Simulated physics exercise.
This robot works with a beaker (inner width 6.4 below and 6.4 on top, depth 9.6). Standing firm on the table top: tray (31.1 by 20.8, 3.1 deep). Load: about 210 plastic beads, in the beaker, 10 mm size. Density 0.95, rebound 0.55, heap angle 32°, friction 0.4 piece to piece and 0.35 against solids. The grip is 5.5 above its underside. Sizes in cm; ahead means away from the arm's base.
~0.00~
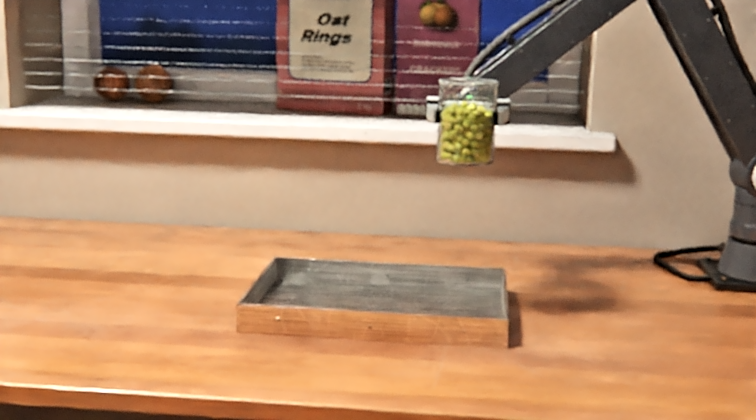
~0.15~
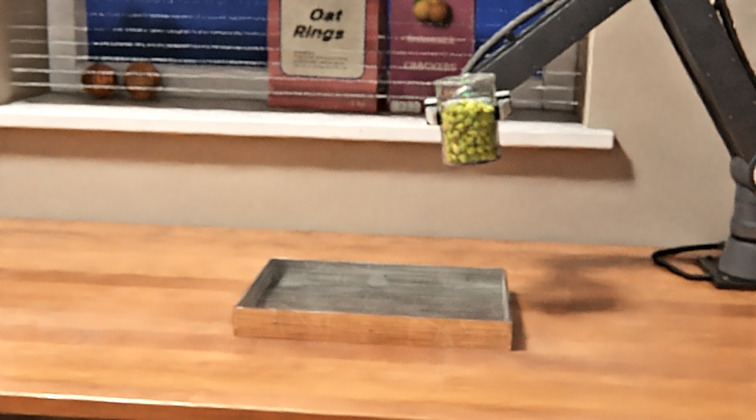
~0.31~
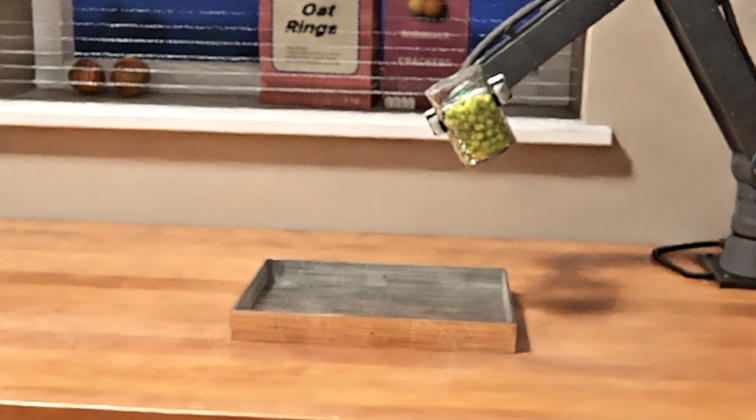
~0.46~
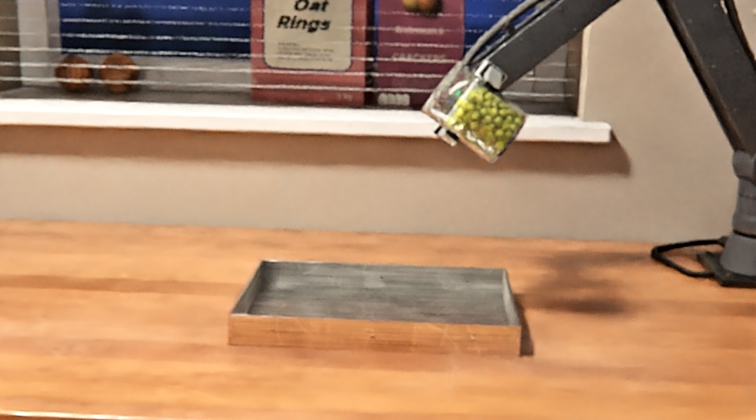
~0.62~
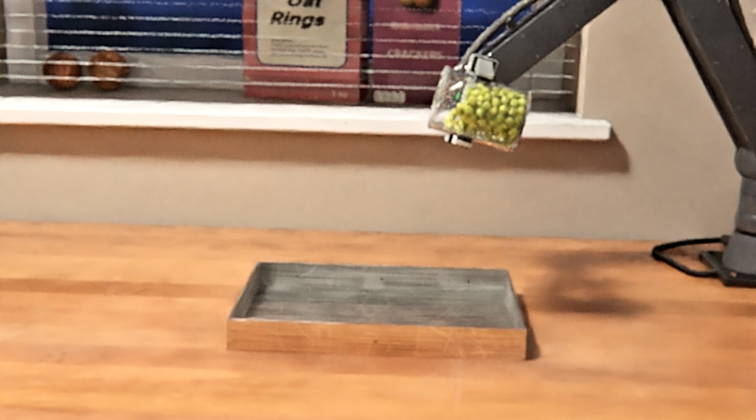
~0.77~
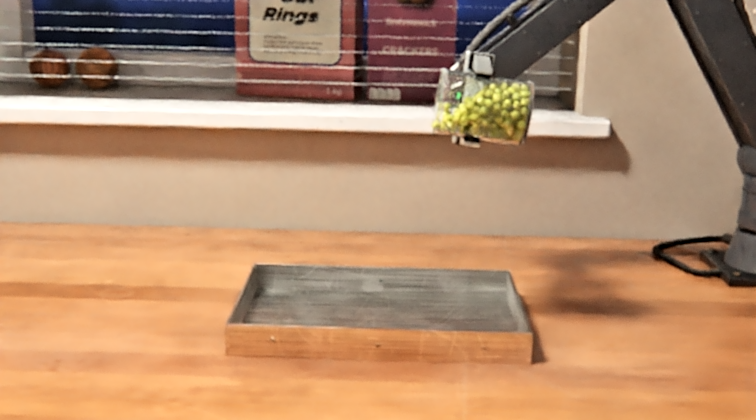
The clip opens on a robot arm holding a clear beaker of green beads upright above a wooden tabletop with a shallow, empty tray. The arm gradually rotates the beaker until it lies nearly on its side, its mouth toward the left, and the beads shift and spread along its lower side.
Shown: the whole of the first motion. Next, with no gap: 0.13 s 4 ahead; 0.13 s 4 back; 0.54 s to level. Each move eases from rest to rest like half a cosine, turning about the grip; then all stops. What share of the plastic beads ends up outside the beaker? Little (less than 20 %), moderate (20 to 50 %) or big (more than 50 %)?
Outside the beaker the share is moderate, 20 to 50 %.
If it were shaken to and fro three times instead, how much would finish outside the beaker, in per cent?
In that case some 70 per cent.
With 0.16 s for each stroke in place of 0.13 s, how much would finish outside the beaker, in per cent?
It would be near 25 per cent.
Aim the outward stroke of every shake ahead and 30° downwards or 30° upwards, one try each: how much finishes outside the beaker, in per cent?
About 20 and 45 per cent.
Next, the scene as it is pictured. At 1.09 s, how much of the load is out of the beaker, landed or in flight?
Some 35 per cent.
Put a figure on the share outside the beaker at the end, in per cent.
Roughly 35 per cent.
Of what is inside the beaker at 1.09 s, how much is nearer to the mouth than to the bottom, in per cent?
About 50 per cent.
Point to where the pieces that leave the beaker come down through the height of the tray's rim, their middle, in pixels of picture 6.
Around (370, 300).
After 1.09 s, tilted 81° forward, highest piece 26 above the table; 139 in the beaker, 6 in the tray, 66 in flight or on a rim.
After 1.41 s, tilted 17° forward, highest piece 28 above the table; 132 in the beaker, 75 in the tray, 2 on the table or floor, 2 in flight or on a rim.
After 1.77 s, level, highest piece 25 above the table; 132 in the beaker, 76 in the tray, 3 on the table or floor.
After 2.82 s, level, highest piece 25 above the table; 132 in the beaker, 76 in the tray, 3 on the table or floor.
At rest, 132 in the beaker, 76 in the tray, 3 on the table or floor. That is 37 % outside the beaker.
